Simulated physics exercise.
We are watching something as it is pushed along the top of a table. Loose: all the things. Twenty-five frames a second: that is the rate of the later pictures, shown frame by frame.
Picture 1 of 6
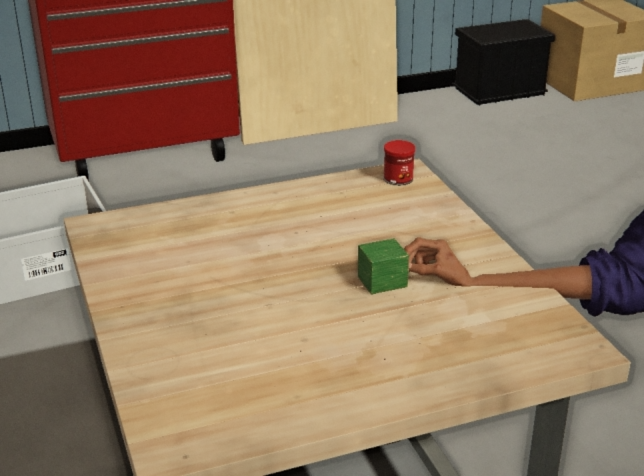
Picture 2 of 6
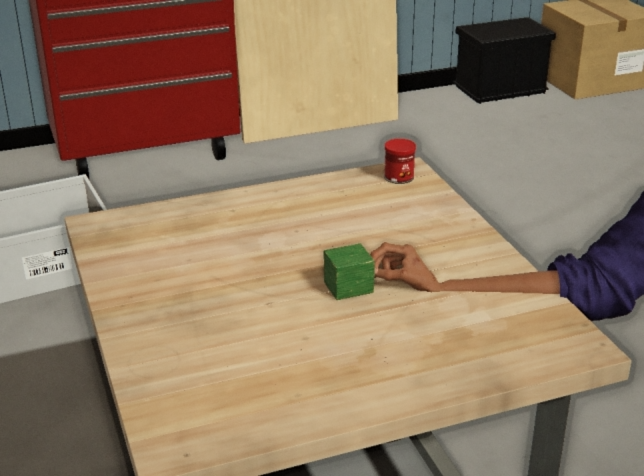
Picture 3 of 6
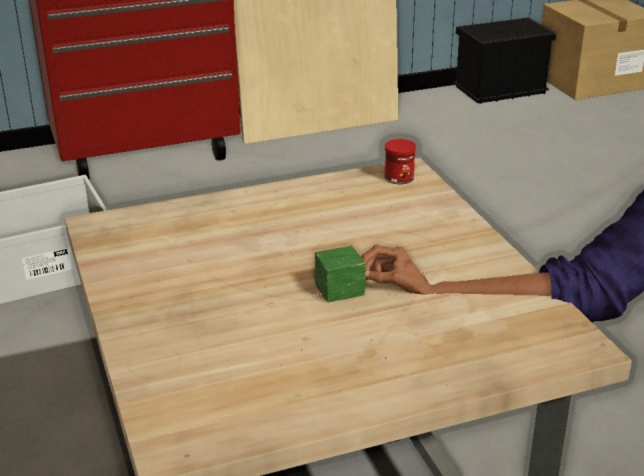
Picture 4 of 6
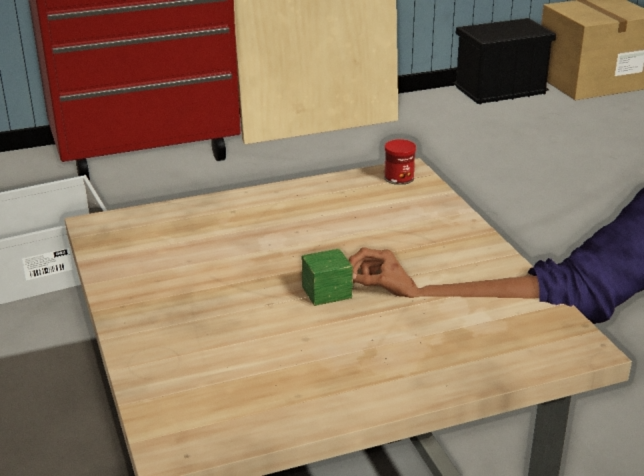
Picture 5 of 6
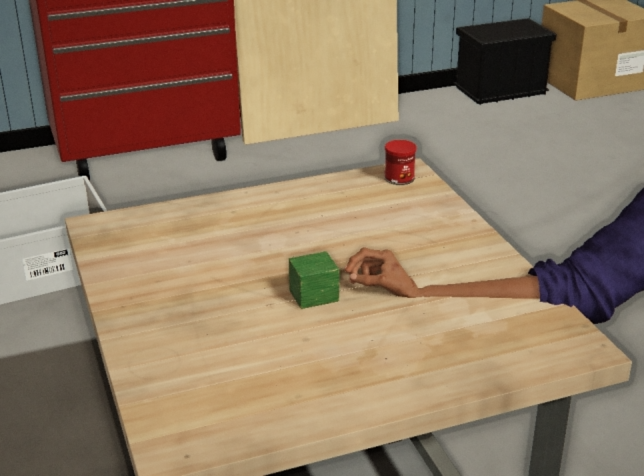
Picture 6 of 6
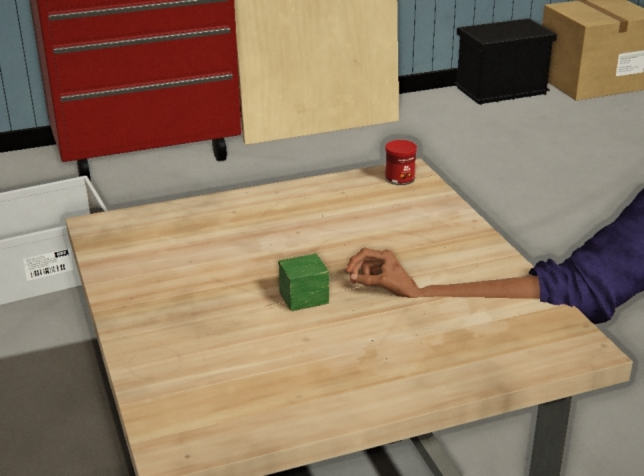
To begin with, a hand reaching in from the right touches a green block on a wooden table, with a red can near the far corner. The hand pushes the block left and slightly toward the viewer, then halts while the block slides a little farther left, leaving a gap between them.
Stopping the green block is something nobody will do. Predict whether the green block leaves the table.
It winds up on the table.
Then, 0.10 s past the last view, green block displaced about its own width near (290, 285).
Then, 0.20 s past the last view, green block resting near (290, 285).
Finally, moved from the start, green block. Final places as the last picture's camera would see them, green block near (289, 285).
